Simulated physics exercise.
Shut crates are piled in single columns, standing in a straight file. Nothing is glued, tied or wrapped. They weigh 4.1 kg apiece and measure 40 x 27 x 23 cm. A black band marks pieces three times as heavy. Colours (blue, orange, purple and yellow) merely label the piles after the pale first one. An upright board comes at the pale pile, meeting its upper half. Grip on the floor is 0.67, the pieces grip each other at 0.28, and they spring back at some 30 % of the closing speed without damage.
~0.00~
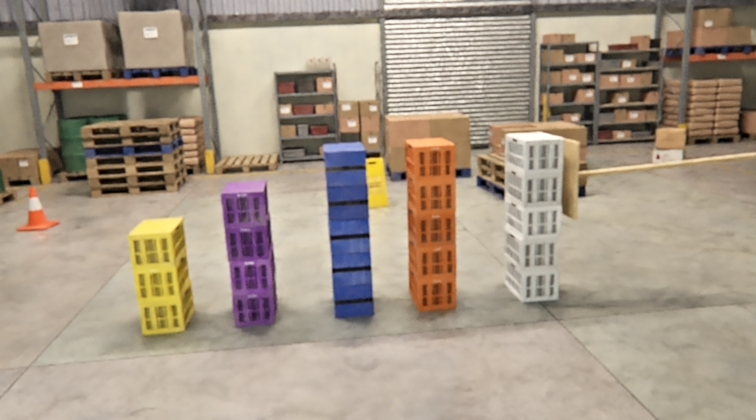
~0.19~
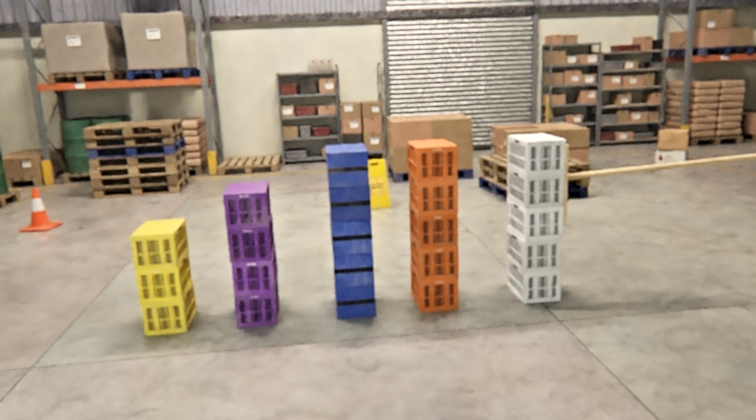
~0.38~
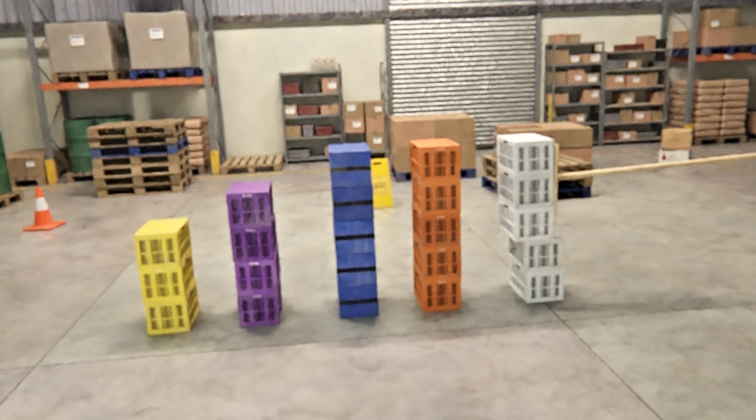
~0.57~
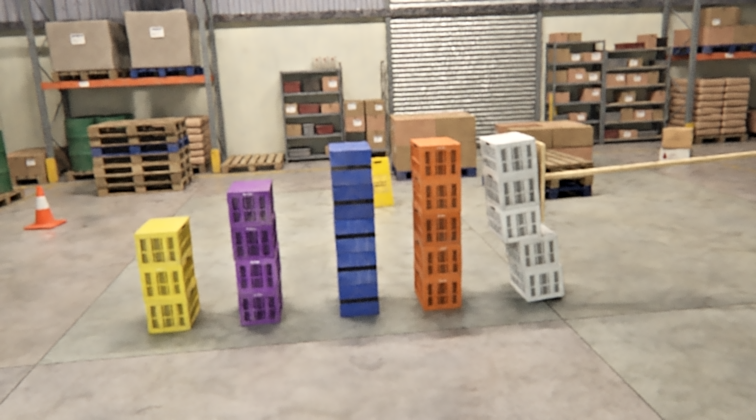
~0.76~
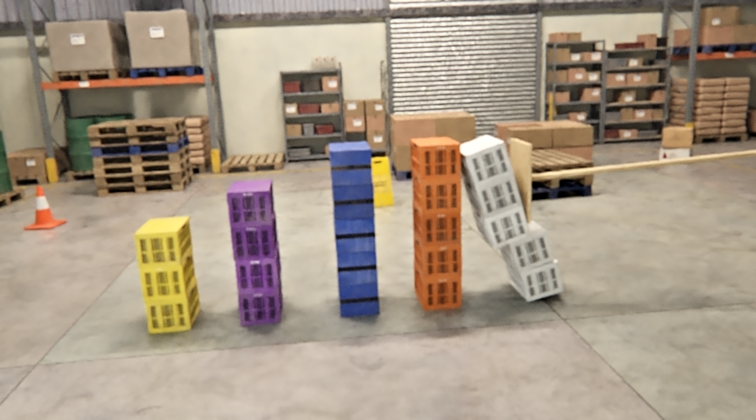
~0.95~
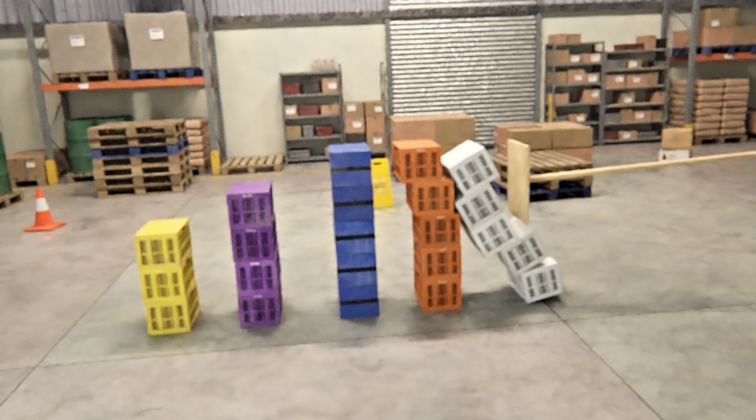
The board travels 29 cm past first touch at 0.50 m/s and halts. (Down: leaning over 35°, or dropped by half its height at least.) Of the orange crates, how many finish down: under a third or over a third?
The part is under a third.
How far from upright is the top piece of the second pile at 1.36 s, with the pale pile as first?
Roughly 10° from upright.
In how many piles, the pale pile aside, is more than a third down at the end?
0 of them.
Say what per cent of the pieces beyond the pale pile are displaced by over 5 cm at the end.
It is 30 per cent.
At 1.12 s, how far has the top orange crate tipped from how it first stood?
Roughly 5°.
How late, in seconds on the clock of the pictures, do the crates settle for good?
At about 2.0 s.
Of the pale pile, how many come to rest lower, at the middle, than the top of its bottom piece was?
3 of them.
After 1.12 s, 4 of the pale pile down; none of the 5 orange crates down (0 of 17 in all colours); top orange crate leaning 5°.
After 1.36 s, 4 of the pale pile down; none of the 5 orange crates down (0 of 17 in all colours); top orange crate leaning 13°; top blue crate shifted 25 mm.
At rest (2.4 s), 4 of the pale pile down; none of the 5 orange crates down (0 of 17 in all colours); top orange crate leaning 14°; top blue crate shifted 42 mm. That is 0 per cent. As the last picture would show them, middles, top orange crate near (386, 164), top blue crate near (344, 165).
